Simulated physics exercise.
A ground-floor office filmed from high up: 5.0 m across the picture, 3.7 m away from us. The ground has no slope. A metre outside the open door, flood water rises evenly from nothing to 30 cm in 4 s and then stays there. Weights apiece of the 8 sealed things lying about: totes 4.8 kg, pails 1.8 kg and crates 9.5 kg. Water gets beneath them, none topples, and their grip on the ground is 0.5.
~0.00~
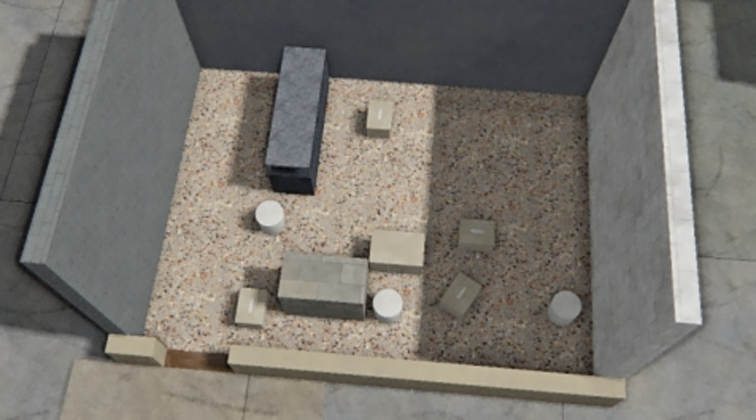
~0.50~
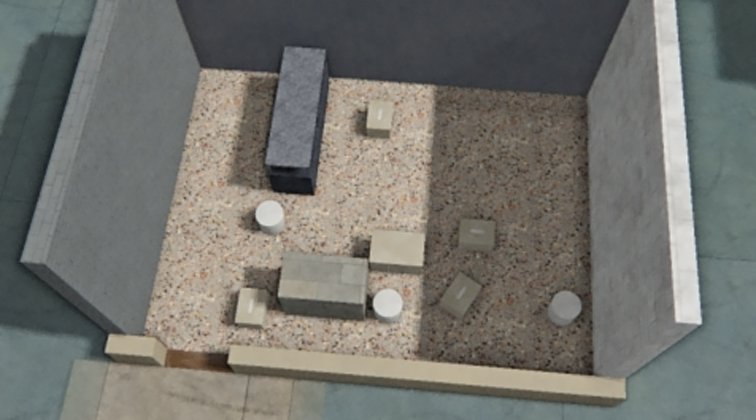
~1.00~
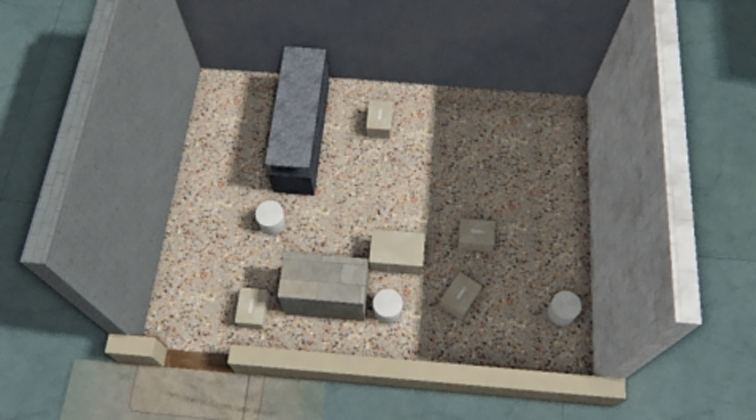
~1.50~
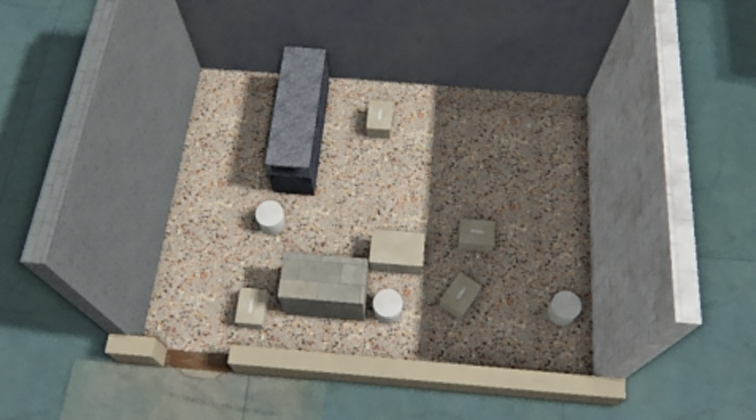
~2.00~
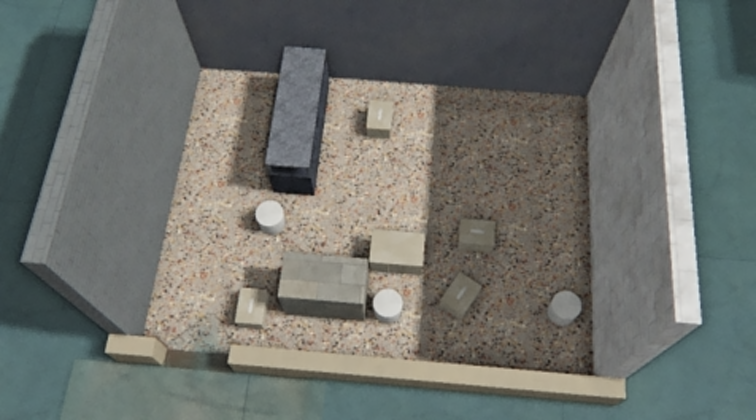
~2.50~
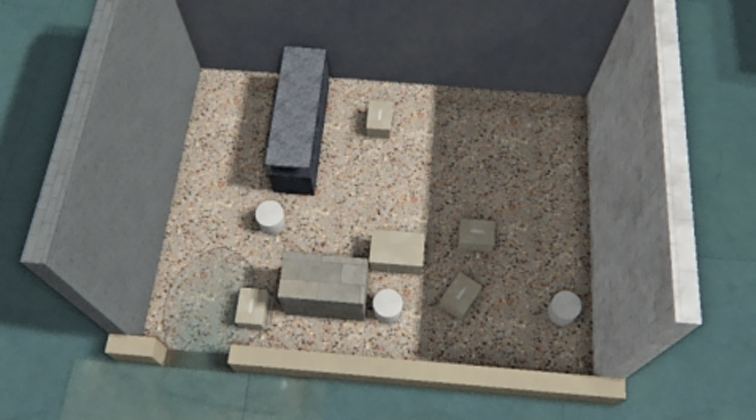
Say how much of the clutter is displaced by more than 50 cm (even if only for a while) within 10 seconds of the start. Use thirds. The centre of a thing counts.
It is less than a third.
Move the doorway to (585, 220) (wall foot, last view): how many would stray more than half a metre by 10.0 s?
In that case 8 of them.
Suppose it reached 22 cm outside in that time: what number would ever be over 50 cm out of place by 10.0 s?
Then 1.
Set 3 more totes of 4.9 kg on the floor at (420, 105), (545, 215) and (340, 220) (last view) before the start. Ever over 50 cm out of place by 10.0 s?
In turn: Past it, under, over.
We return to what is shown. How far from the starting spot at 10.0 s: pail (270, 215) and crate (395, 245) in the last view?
In turn: 350 cm, 40 cm.
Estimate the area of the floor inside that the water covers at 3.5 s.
Roughly 3.5 m2.
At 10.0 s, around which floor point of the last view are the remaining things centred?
At about (467, 239).
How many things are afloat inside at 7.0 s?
At that moment 0.
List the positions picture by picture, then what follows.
In the first frame, a tote at (380, 115), on the bottom; a tote at (477, 232) rests on the ground; 0.0 m2 under water; 0 of 8 have shifted.
In the second frame, a tote at (380, 115), on the bottom; a tote at (477, 232), on the bottom; water covers 0.0 m2; 0 of 8 have shifted.
In the third frame, a tote at (380, 115) rests on the ground; a tote at (477, 232), on the bottom; 0.0 m2 under water; 0 of 8 have shifted.
In the fourth frame, a tote at (380, 115), on the bottom; a tote at (477, 232), on the bottom; 0.0 m2 under water; 0 of 8 have shifted.
In the fifth frame, a tote at (380, 115), on the bottom; a tote at (477, 232), on the bottom; 0.2 m2 under water; 0 of 8 have shifted.
In the sixth frame, a tote at (380, 115) rests on the ground; a tote at (477, 232), on the bottom; water covers 0.9 m2; 0 of 8 have shifted.
After 3.5 s 0 of 8 are over 50 cm from their spots; 0 afloat.
After 4.5 s 1 of 8 are over 50 cm from their spots; 0 afloat.
After 7.0 s 2 of 8 are over 50 cm from their spots; 0 afloat.
After 10.0 s 2 of 8 are over 50 cm from their spots, and 2 have been at some point; 2 afloat.
